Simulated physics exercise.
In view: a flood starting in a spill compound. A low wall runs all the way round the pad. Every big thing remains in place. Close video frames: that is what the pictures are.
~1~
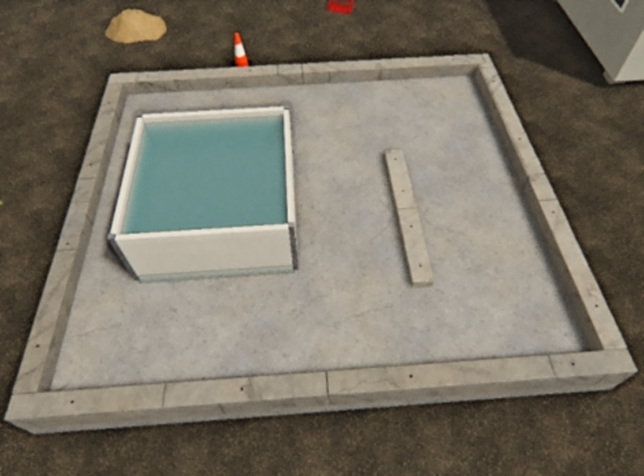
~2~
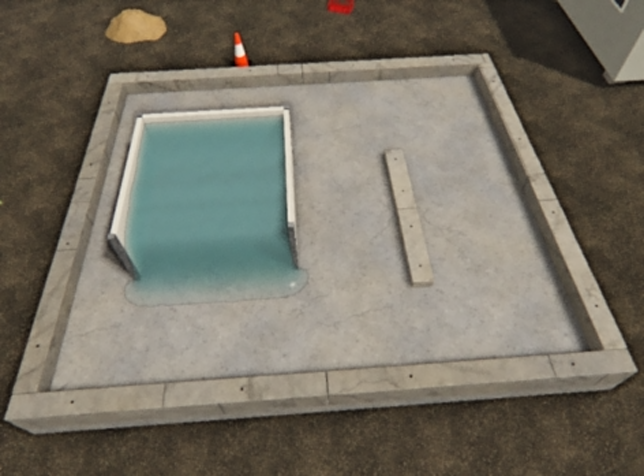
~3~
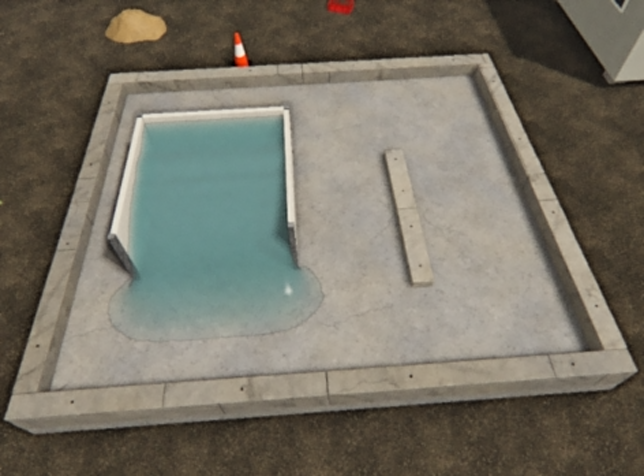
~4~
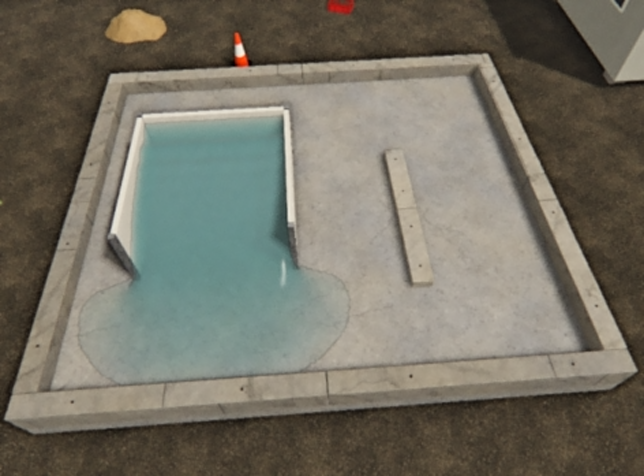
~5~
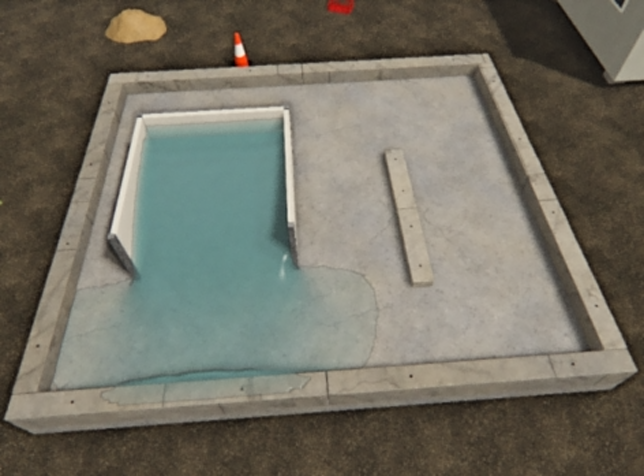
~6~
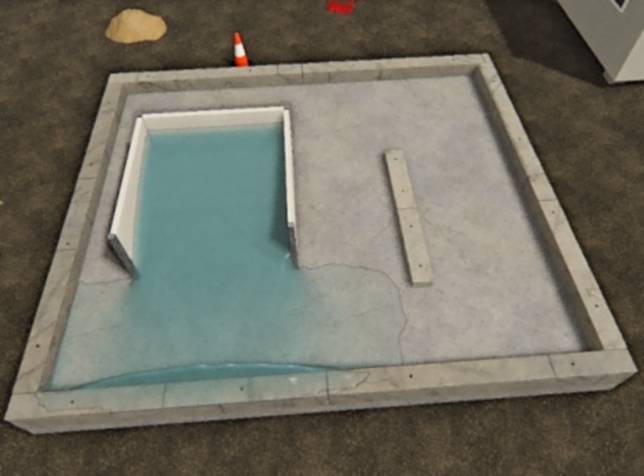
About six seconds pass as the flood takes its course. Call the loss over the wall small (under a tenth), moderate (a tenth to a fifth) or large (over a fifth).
Large.
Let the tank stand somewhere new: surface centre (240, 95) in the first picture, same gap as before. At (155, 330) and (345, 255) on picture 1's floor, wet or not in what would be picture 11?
Well, the first one's drenched, and the other one's drenched.
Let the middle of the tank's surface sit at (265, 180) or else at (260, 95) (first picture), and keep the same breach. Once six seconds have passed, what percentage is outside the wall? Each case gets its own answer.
First case around 24 percent, second around 12 percent.
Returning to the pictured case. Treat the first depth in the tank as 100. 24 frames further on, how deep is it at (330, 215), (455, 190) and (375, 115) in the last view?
Roughly 2 per cent, 6 per cent and 0 per cent.
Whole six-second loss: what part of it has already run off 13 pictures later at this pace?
Around 85 % of the total, roughly.
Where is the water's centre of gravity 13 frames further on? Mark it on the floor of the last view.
Somewhere near (244, 289).
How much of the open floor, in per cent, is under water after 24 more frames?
Share estimate: About 75 per cent.
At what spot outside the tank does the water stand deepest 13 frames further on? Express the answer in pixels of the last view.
That spot is close to (50, 398).
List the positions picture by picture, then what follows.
The first frame shows the tank at (210, 171) is whole and still.
In the second frame, water pours out at (213, 257) and has run to (303, 273).
In the third frame, the front is at (315, 299), out from the gap at (214, 260).
In the fourth frame, water pours out at (214, 262) and has run to (333, 328).
In the fifth frame, the front is at (349, 370), out from the gap at (214, 262).
In the sixth frame, the front is at a hidden place, out from the gap at (214, 263).
A moment on, water covers 20 % of the floor; the low wall has let 2 % over.
Next, water covers 25 % of the floor; the low wall has let 8 % over.
Then, water covers 40 % of the floor; the low wall has let 22 % over.
Later, water covers 65 % of the floor; the low wall has let 25 % over.
In the end, water covers 80 % of the floor; the low wall has let 25 % over.
